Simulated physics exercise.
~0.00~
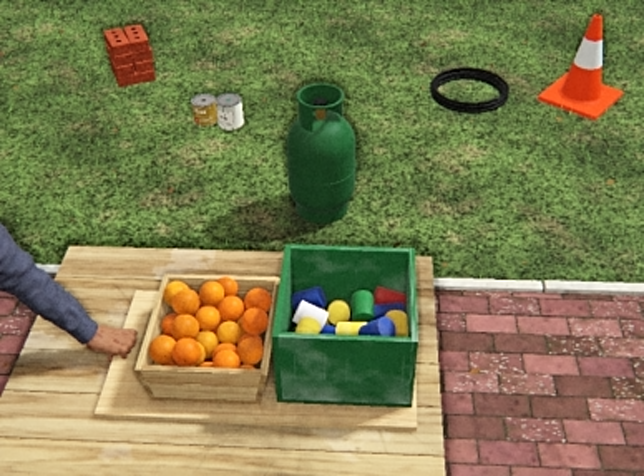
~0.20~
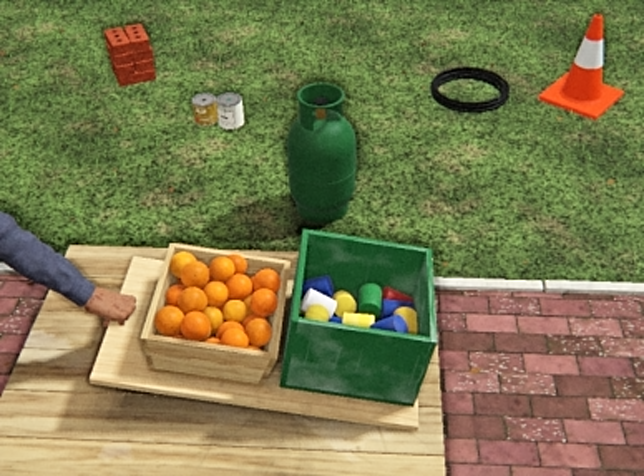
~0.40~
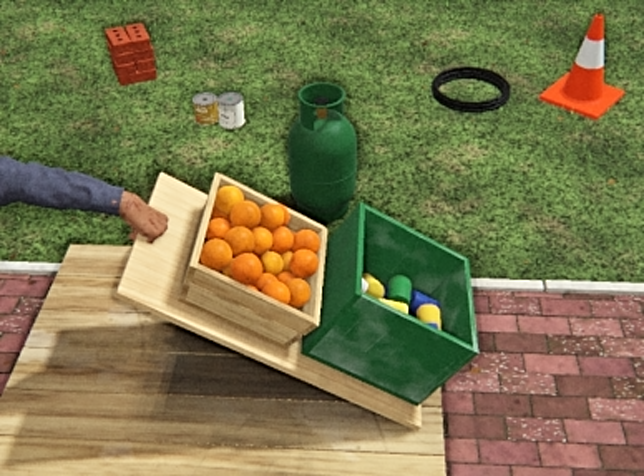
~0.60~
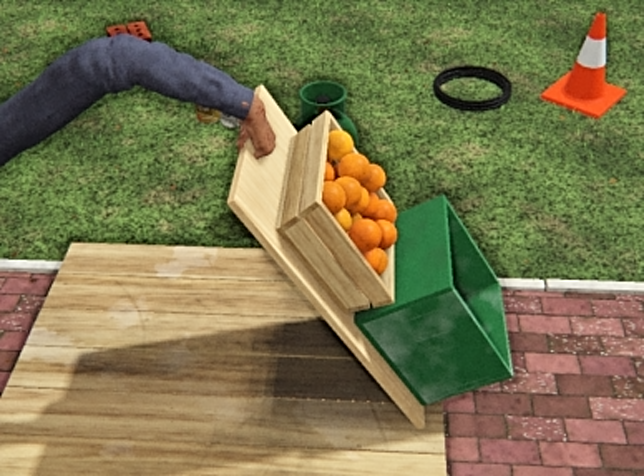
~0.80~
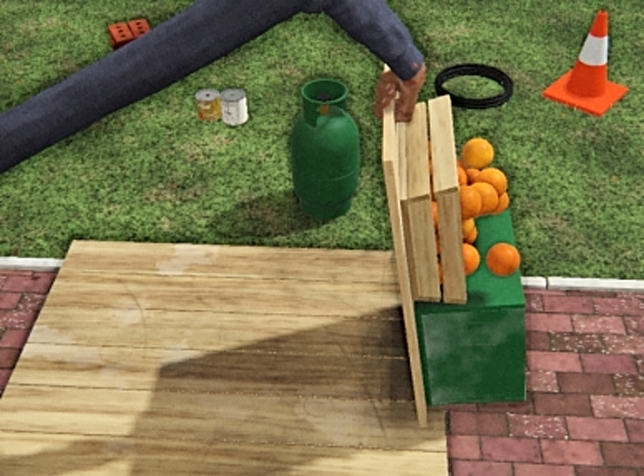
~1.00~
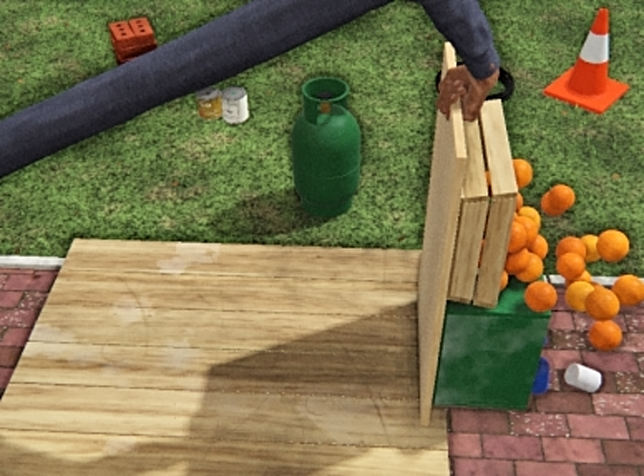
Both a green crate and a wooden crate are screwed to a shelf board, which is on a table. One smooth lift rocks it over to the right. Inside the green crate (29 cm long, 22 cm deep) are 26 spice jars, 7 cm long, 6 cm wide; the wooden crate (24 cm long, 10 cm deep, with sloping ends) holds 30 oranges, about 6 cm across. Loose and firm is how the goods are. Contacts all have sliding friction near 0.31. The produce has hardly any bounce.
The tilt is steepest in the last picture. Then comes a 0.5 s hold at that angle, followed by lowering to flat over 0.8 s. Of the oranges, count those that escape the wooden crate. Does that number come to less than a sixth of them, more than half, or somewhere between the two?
Bet it keeps below half of them inside.
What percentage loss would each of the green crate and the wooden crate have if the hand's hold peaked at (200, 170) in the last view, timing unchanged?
Green crate 0 %, wooden crate 10 %.
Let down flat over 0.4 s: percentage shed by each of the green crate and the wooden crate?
Green crate 40, wooden crate 100 per cent.
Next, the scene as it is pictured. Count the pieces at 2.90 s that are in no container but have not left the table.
Count: Around 0.
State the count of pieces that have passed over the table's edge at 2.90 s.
The total is close to 40.
After 1.30 s, tilt 91°; green crate 18 in, 8 out and wooden crate 0 in, 30 out.
After 1.69 s, tilt 78°; green crate 15 in, 11 out and wooden crate 0 in, 30 out.
After 2.22 s, tilt 3°; green crate 15 in, 11 out and wooden crate 0 in, 30 out.
When it is over (at 2.90 s), green crate 15 in, 11 out and wooden crate 0 in, 30 out. Asked share, 30 of 30, 100 per cent.
